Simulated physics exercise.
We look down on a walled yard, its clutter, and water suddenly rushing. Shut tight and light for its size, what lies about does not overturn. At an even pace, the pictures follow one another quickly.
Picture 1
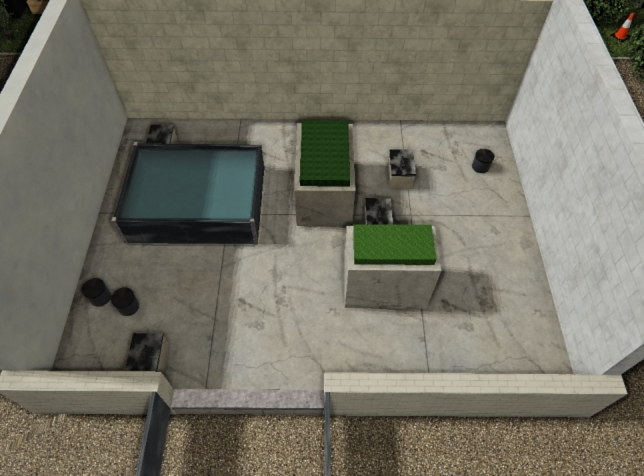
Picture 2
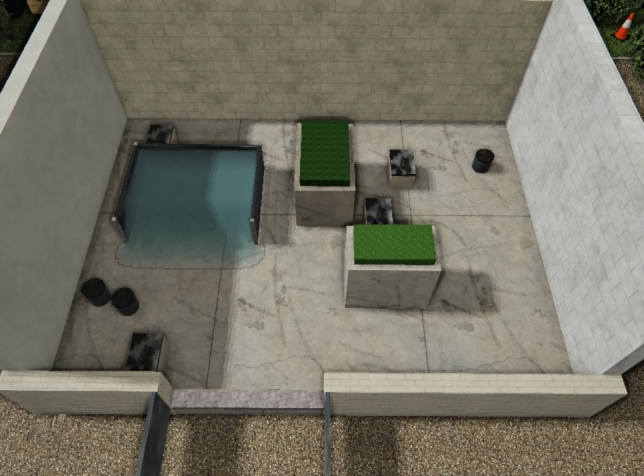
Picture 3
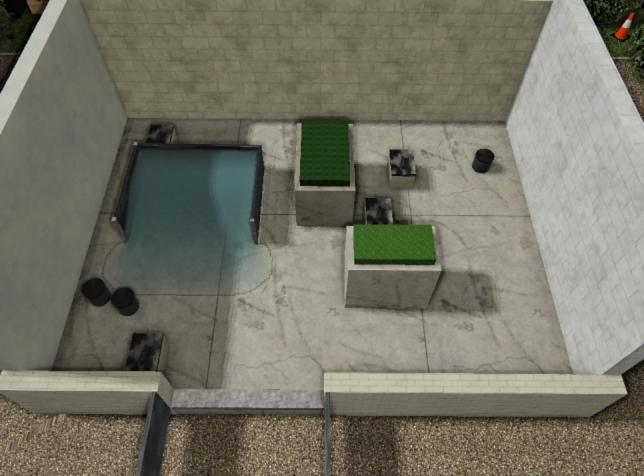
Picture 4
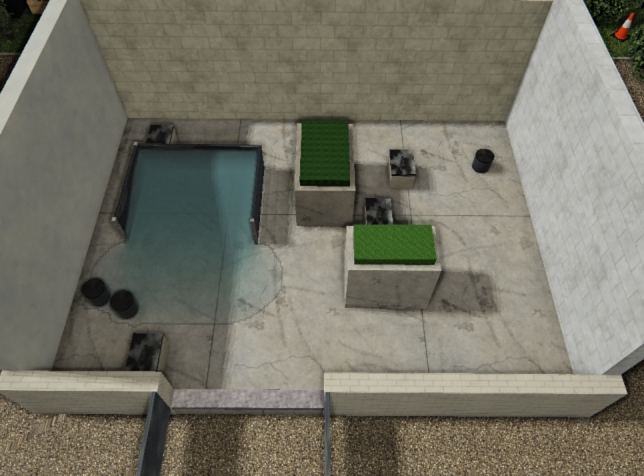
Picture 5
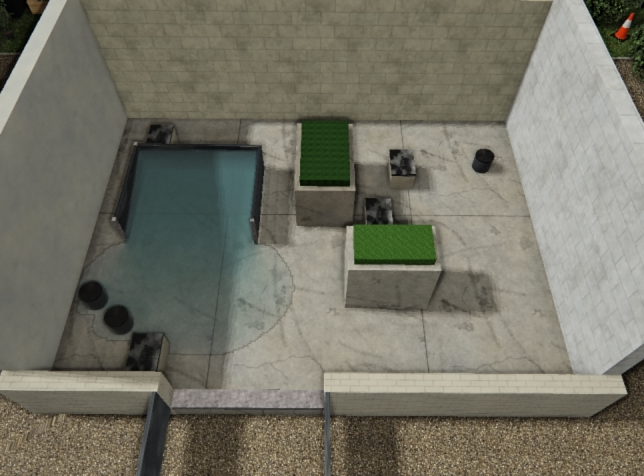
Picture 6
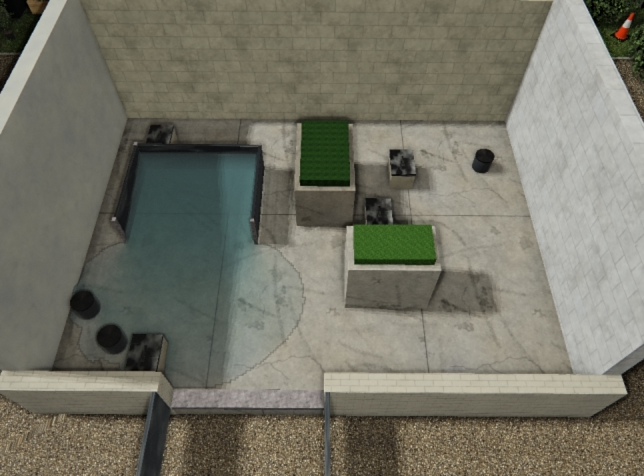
Water escapes through the open front of a dark-framed tank at the left of a walled yard, spreading across the pale floor in a widening rounded sheet. It reaches two dark pails, which shift slightly toward the lower left, while the grass-topped blocks and other clutter stay put.
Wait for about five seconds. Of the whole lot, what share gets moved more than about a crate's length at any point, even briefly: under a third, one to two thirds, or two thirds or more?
The portion moved well away stays in the middle third.
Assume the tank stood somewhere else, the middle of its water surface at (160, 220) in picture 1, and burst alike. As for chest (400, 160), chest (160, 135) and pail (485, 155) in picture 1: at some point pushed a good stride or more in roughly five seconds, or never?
Item one not displaced far, item two not displaced far, item three not displaced far.
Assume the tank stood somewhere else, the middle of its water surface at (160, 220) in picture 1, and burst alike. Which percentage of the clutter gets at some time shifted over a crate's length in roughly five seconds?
Roughly 40 per cent.
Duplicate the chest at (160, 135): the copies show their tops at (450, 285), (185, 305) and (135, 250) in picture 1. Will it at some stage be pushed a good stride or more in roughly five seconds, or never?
The first sits tight, the second travels far and the third travels far.
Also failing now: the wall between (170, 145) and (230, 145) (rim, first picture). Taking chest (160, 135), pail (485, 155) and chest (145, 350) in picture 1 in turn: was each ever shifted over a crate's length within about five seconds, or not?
Here is how they go, in order: Fails to go that far, dislodged that far, and dislodged that far.
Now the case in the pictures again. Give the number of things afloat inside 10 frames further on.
That would be 3.
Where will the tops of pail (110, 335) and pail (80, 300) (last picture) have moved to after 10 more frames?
Look around pixels (76, 361) and (51, 341).
A moment on, 2 of 7 are well off their spots; 2 afloat.
Next, 2 of 7 are well off their spots; 3 afloat.
Later, 2 of 7 are well off their spots; 3 afloat.
In the end, 2 of 7 are well off their spots, and 3 have been at some point; 2 afloat.
